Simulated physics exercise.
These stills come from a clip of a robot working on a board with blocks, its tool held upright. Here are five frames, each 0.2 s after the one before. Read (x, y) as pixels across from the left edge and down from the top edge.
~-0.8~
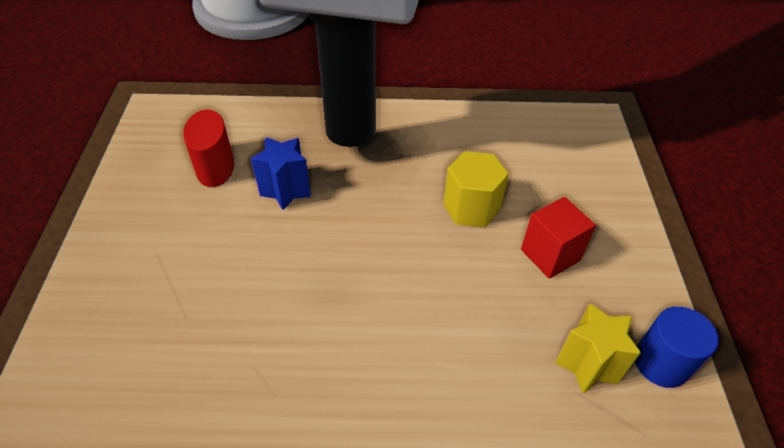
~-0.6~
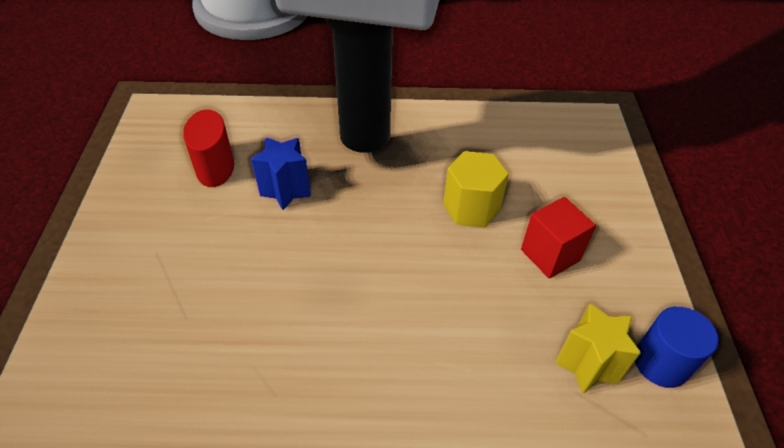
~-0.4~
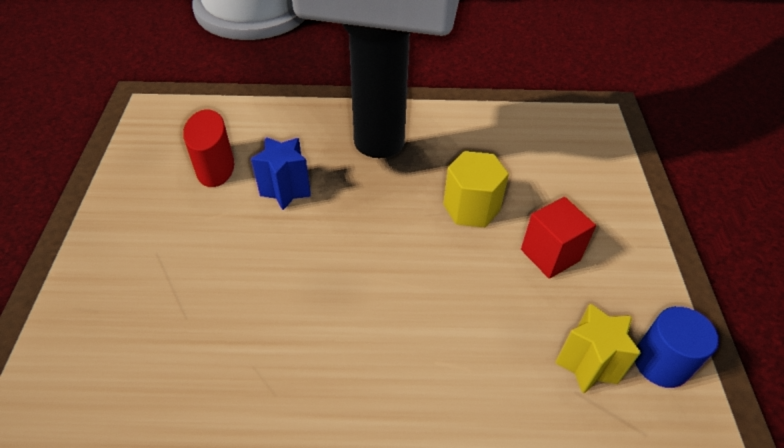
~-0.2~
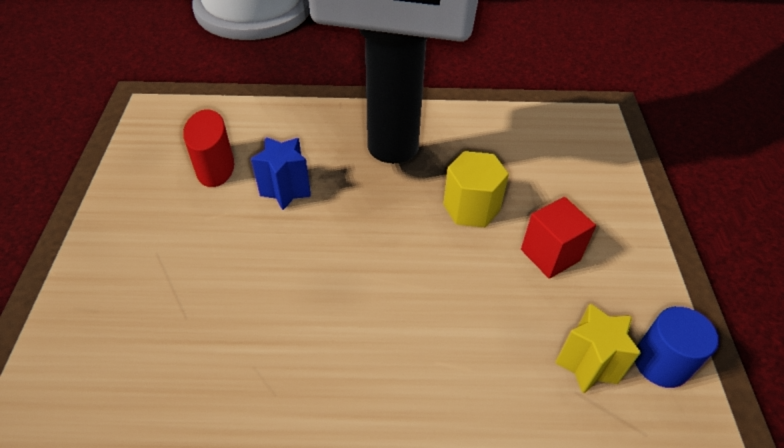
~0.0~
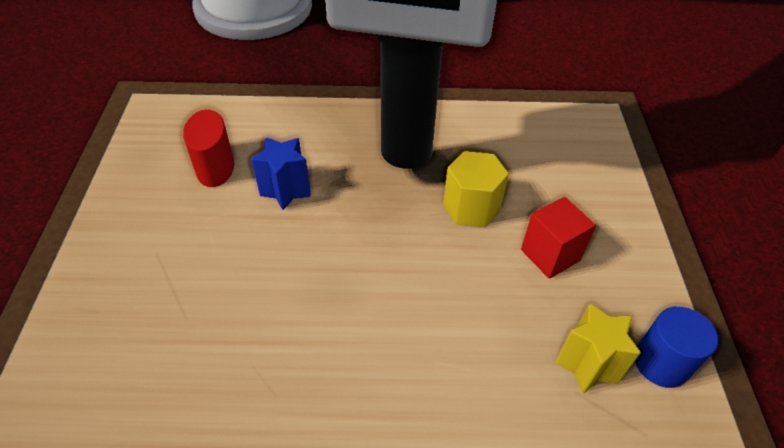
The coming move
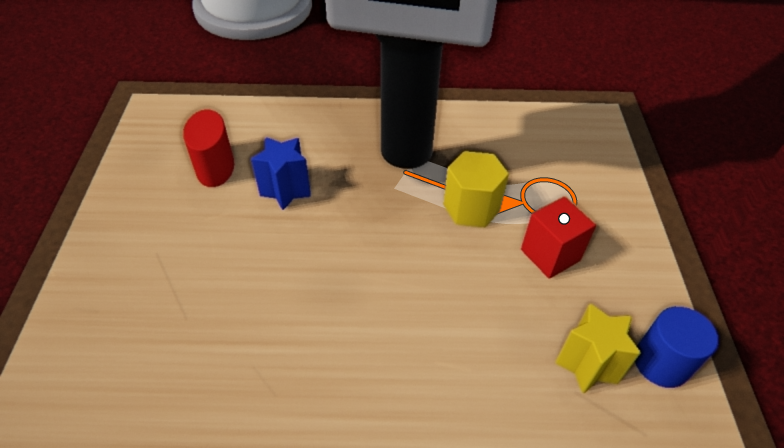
In this clip, a robot's black cylindrical tool moves a short way rightward and slightly toward the viewer over a wooden board, nearing a yellow hexagonal block, while the red, blue and yellow blocks all stay still.
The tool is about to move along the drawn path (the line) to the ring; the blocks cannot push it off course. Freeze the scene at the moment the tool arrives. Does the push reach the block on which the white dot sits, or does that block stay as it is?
Displaced.
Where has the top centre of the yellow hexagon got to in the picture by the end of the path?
Most likely (564, 205).
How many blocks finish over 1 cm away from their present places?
The push will move two blocks.
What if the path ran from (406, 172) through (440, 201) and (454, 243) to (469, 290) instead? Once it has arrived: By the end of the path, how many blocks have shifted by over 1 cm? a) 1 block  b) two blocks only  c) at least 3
Correct choice: A.
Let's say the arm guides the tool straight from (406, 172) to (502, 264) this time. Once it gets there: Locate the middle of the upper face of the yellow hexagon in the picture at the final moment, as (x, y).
Pixel (548, 197).
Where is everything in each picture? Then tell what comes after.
Tool's lower end (351, 131); yellow hexagon (478, 170); red four-sided block (564, 219), in the first frame.
Tool (365, 136); blocks still, in the second frame.
Tool (379, 141); blocks still, in the third frame.
Tool (393, 146); blocks still, in the fourth frame.
Tool (407, 151); yellow hexagon (478, 170); red four-sided block (564, 219), in the fifth frame.
Drawn move, from (406, 172) by way of (451, 189) and (500, 203) to (549, 198); the dot is on the red four-sided block.
On the path given first. One third of the way, tool (454, 168); yellow hexagon (498, 180).
Two thirds of the way, tool (505, 183); yellow hexagon (547, 202), turned 30° clockwise; red four-sided block (587, 235).
At the end, tool (556, 178); yellow hexagon (564, 205), turned 40° clockwise; red four-sided block (597, 243), turned 20° clockwise.
